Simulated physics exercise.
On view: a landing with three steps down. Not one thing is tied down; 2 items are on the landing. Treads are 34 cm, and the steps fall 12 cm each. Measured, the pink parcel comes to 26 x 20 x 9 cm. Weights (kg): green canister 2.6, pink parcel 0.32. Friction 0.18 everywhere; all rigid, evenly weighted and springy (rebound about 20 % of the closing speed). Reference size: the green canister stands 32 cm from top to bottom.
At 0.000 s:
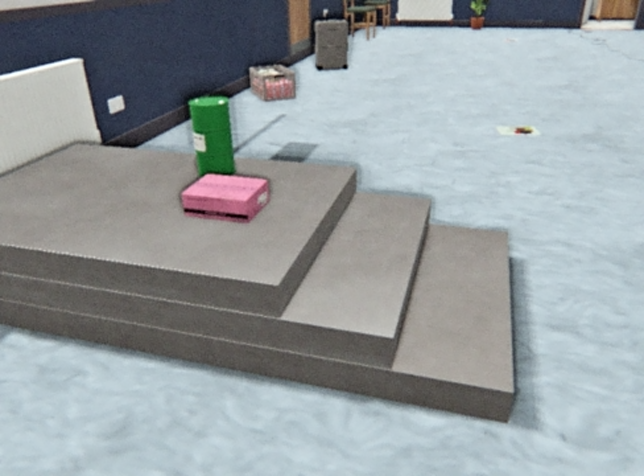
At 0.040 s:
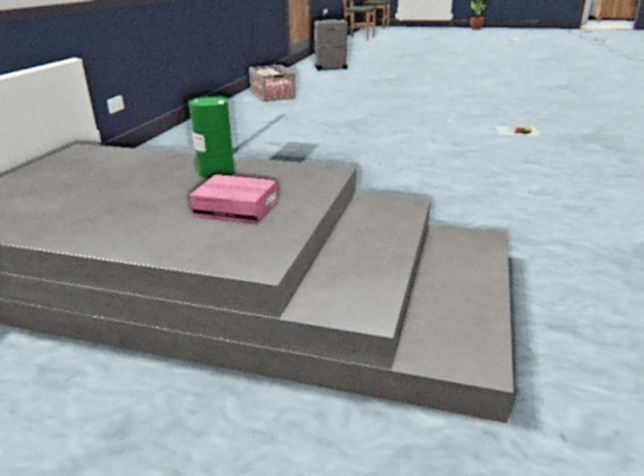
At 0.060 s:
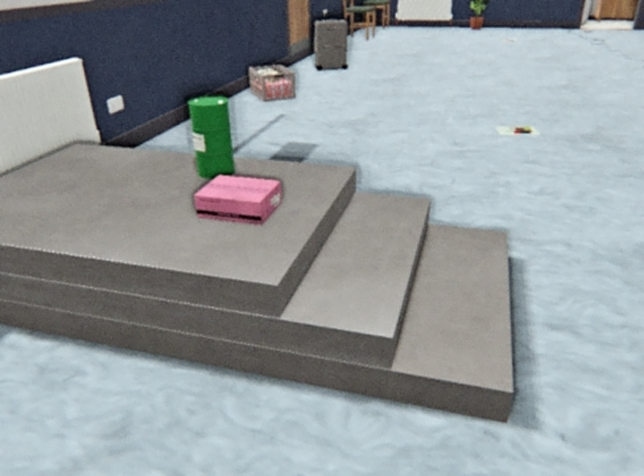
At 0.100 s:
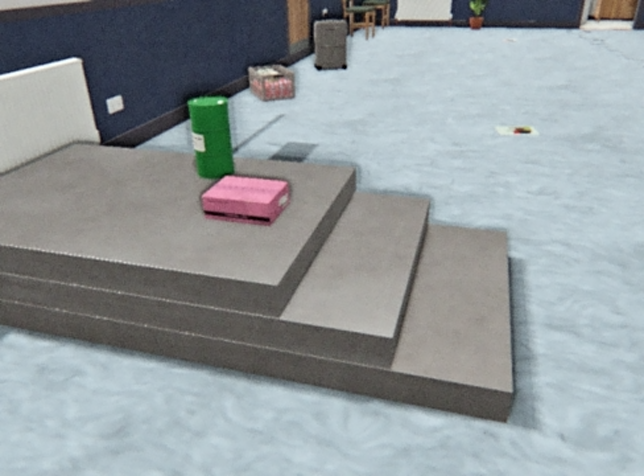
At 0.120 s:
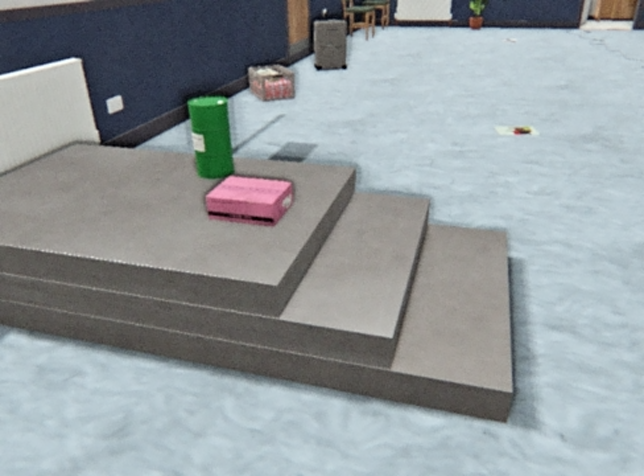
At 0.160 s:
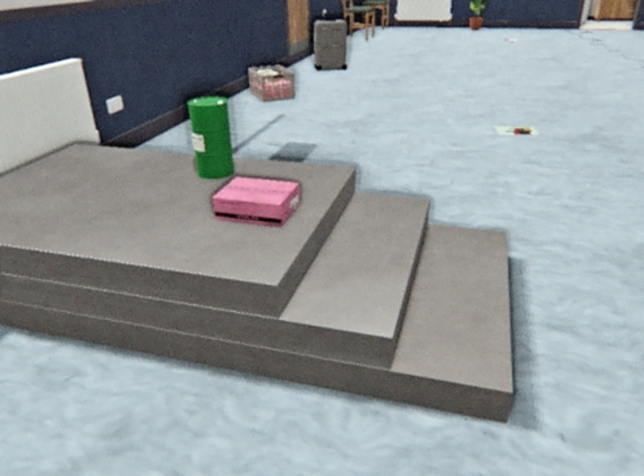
A pink parcel sits on a grey landing with three steps descending to the right, seen from slightly above in a room with a pale blue floor and dark blue walls. A green canister stands just behind it, with a patterned box, a grey suitcase and a potted plant farther back. The parcel slides a short way rightward across the landing, while the canister and camera stay still.
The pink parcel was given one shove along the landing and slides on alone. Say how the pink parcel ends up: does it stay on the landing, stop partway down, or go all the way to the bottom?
It stays on the landing.
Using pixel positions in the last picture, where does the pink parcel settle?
You'll find it at about (290, 205).
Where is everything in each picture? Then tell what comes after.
The first frame shows edge 37 cm ahead; pink parcel (227, 198); green canister (213, 138).
The second frame shows edge 33 cm ahead; pink parcel (236, 199); green canister (213, 138).
The third frame shows edge 32 cm ahead; pink parcel (240, 199); green canister (213, 138).
The fourth frame shows edge 28 cm ahead; pink parcel (247, 200); green canister (212, 138).
The fifth frame shows edge 27 cm ahead; pink parcel (251, 200); green canister (212, 138).
The sixth frame shows edge 24 cm ahead; pink parcel (258, 201); green canister (212, 138).
Around 0.26 s, edge 18 cm ahead; pink parcel near (273, 203).
Around 0.36 s, edge 14 cm ahead; pink parcel near (283, 204).
Finally (0.9 s), edge 11 cm ahead; green canister still in place (within 12 cm). Final places as that camera would see them, pink parcel near (291, 205).
